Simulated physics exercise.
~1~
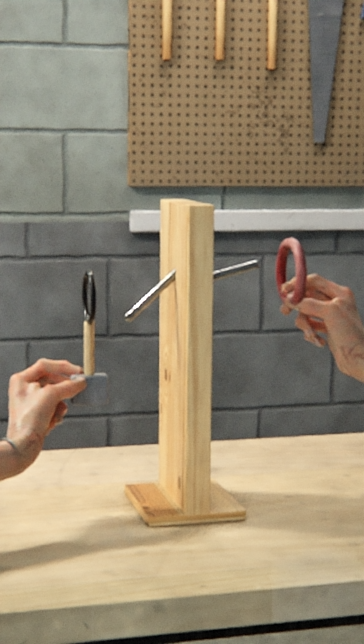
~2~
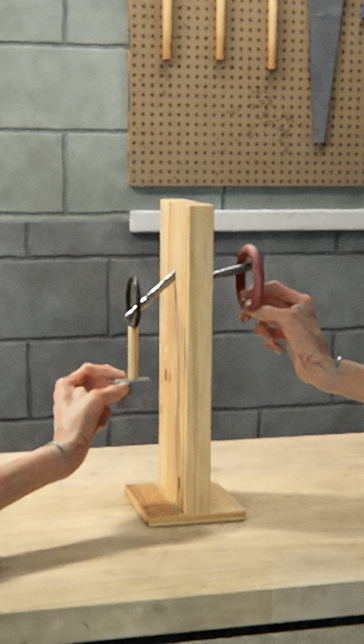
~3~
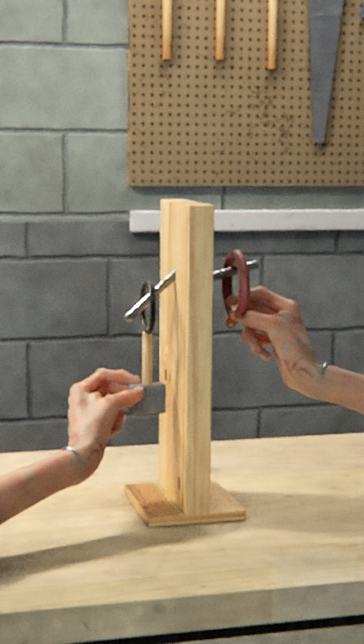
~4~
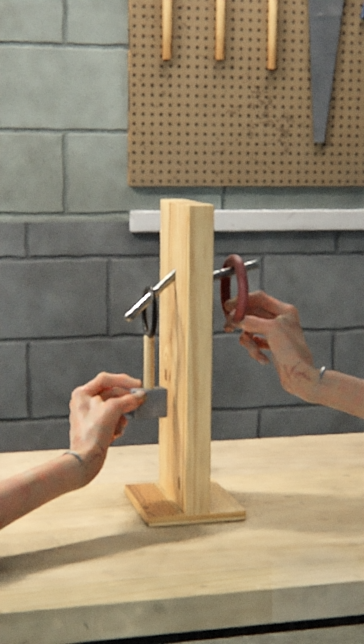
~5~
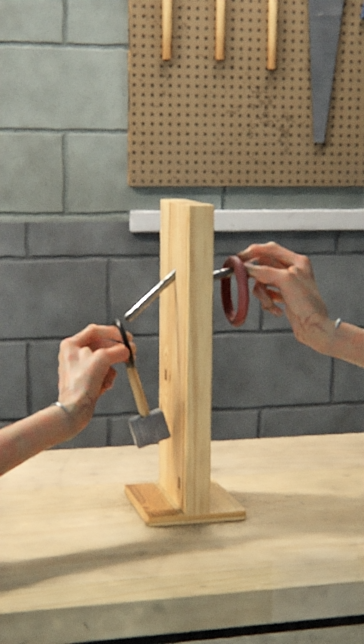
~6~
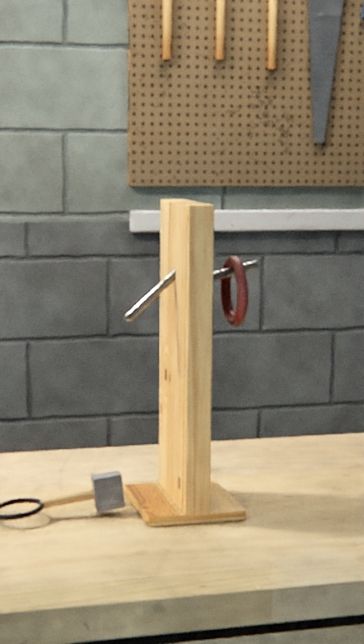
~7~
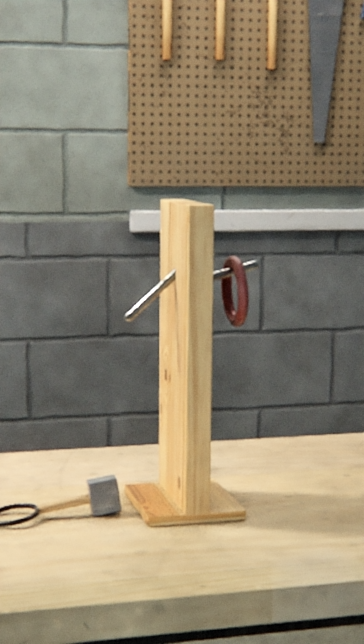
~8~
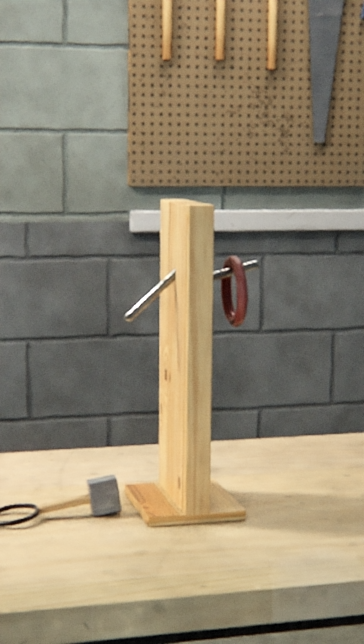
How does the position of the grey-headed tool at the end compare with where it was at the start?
At the start it was held upright in the air by a hand, to the left of the wooden stand. At the end it was lying on its side on the table, just left of the stand's base.
